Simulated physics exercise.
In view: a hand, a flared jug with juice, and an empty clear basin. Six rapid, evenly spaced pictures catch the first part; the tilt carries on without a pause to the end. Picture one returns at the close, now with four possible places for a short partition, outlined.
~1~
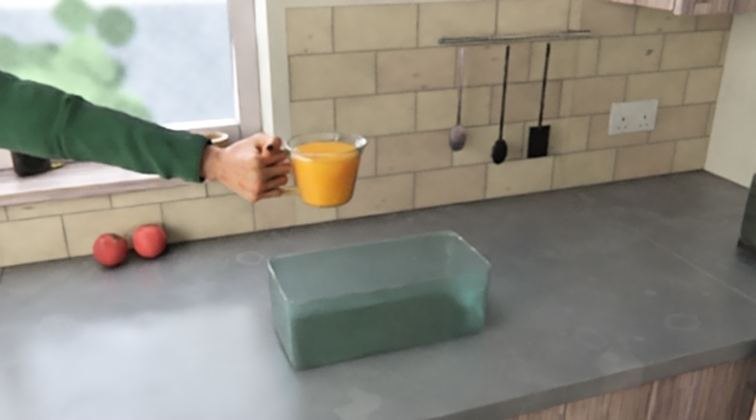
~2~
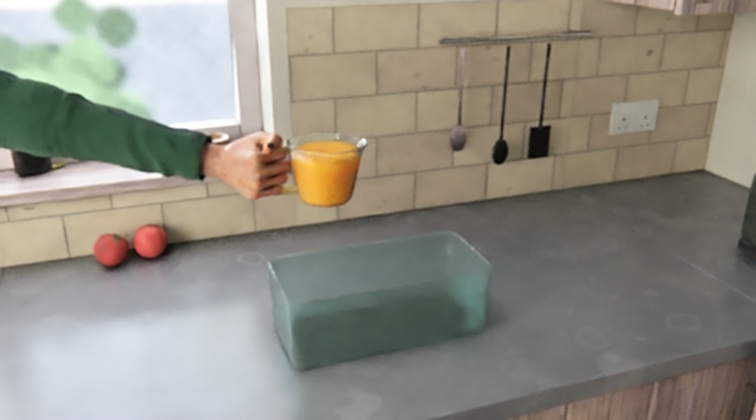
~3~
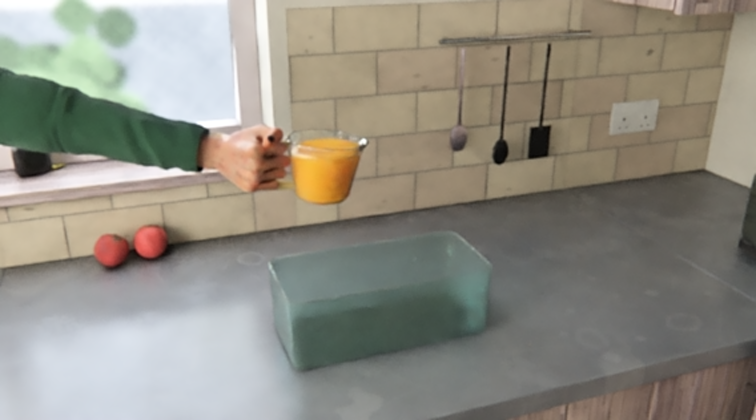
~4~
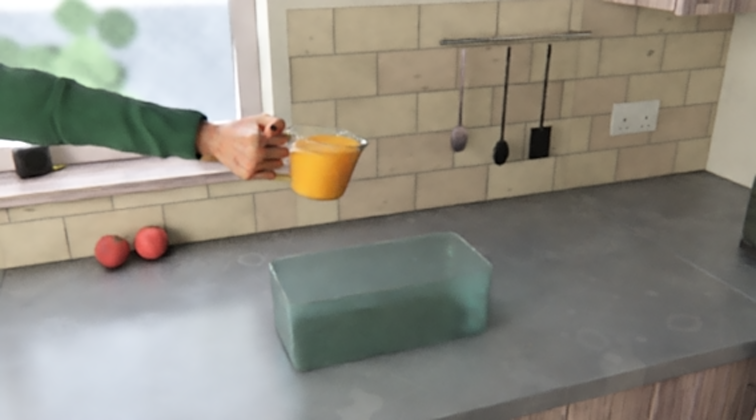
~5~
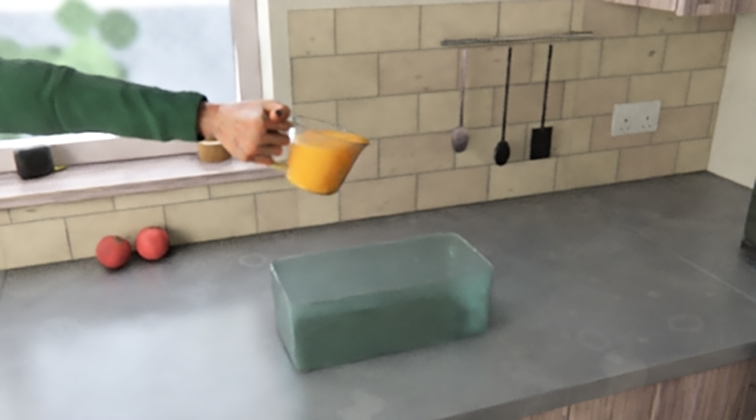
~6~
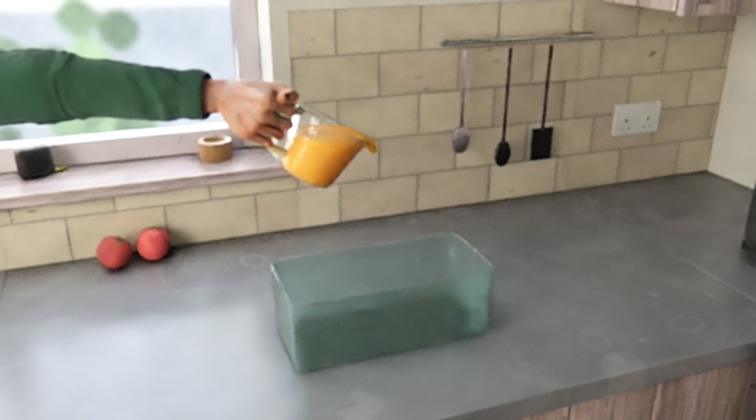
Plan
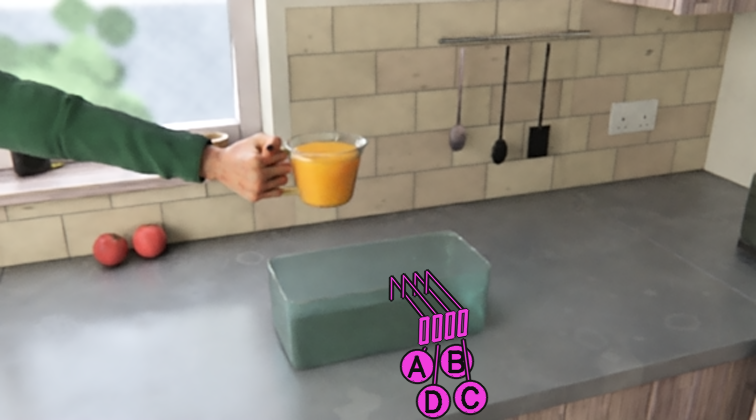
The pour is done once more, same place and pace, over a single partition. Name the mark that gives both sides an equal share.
Take B.
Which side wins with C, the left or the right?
The left one.
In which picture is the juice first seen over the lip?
In picture 6.
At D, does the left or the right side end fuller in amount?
The right side.
In magenta, A at (425, 348); B at (450, 342); C at (463, 340); D at (438, 345).
With A, about 18 % ends left of the wall and 76 % right of it; 6 % is lost outside.
With B, about 48 % ends left of the wall and 45 % right of it; 7 % is lost outside.
With C, about 80 % ends left of the wall and 17 % right of it; 3 % is lost outside.
With D, about 24 % ends left of the wall and 70 % right of it; 6 % is lost outside.
